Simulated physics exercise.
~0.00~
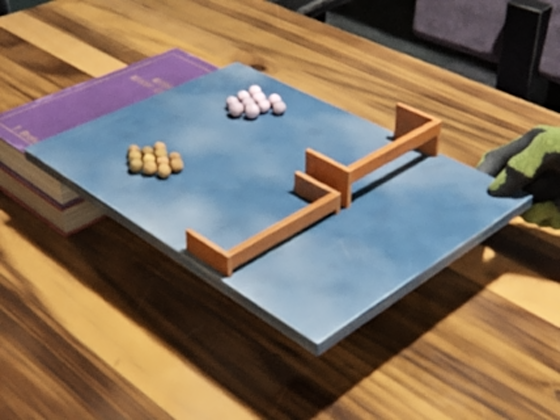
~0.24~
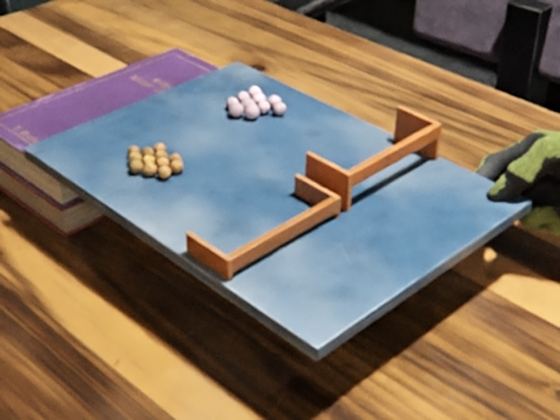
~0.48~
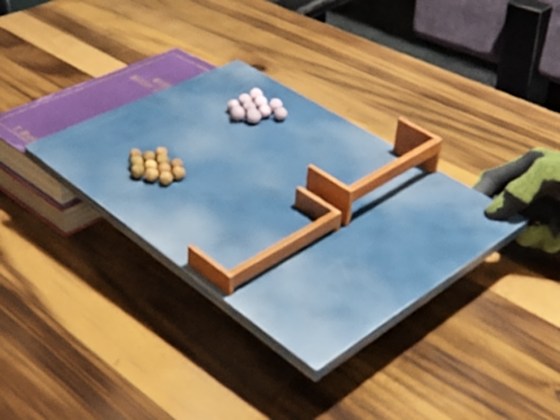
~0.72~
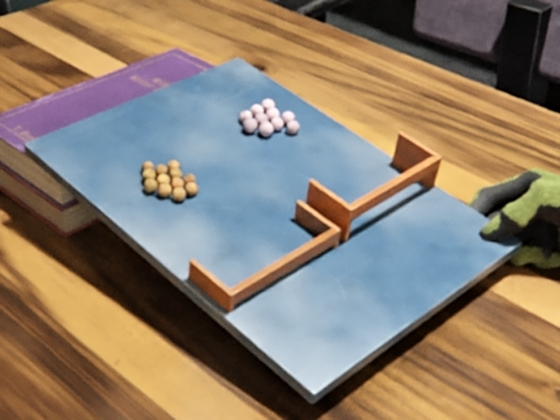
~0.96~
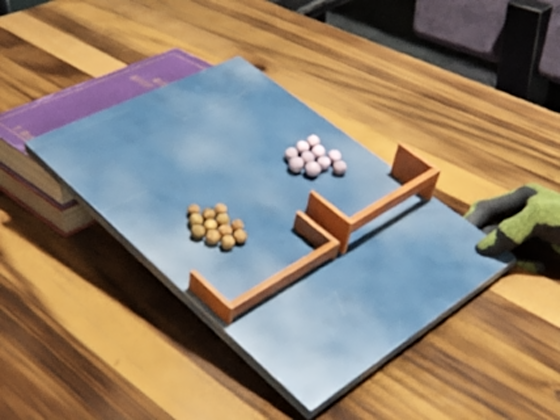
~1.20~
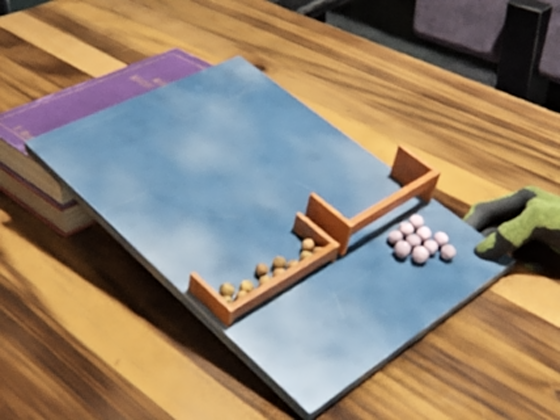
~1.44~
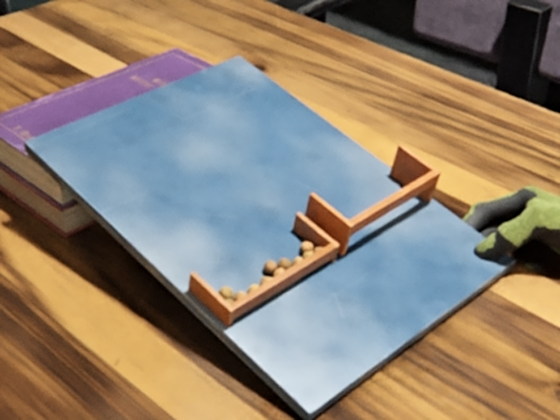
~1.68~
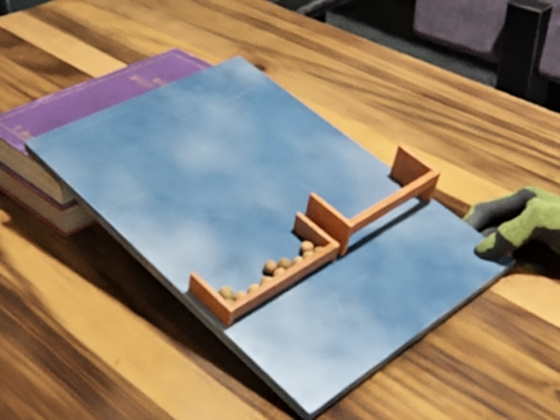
The clip shows a gloved hand lowering one end of a blue board propped on books until it slopes, sending two clusters of small balls rolling down. The tan balls gather behind the front orange barrier, while the pale pink ones pass the back barrier and leave view.
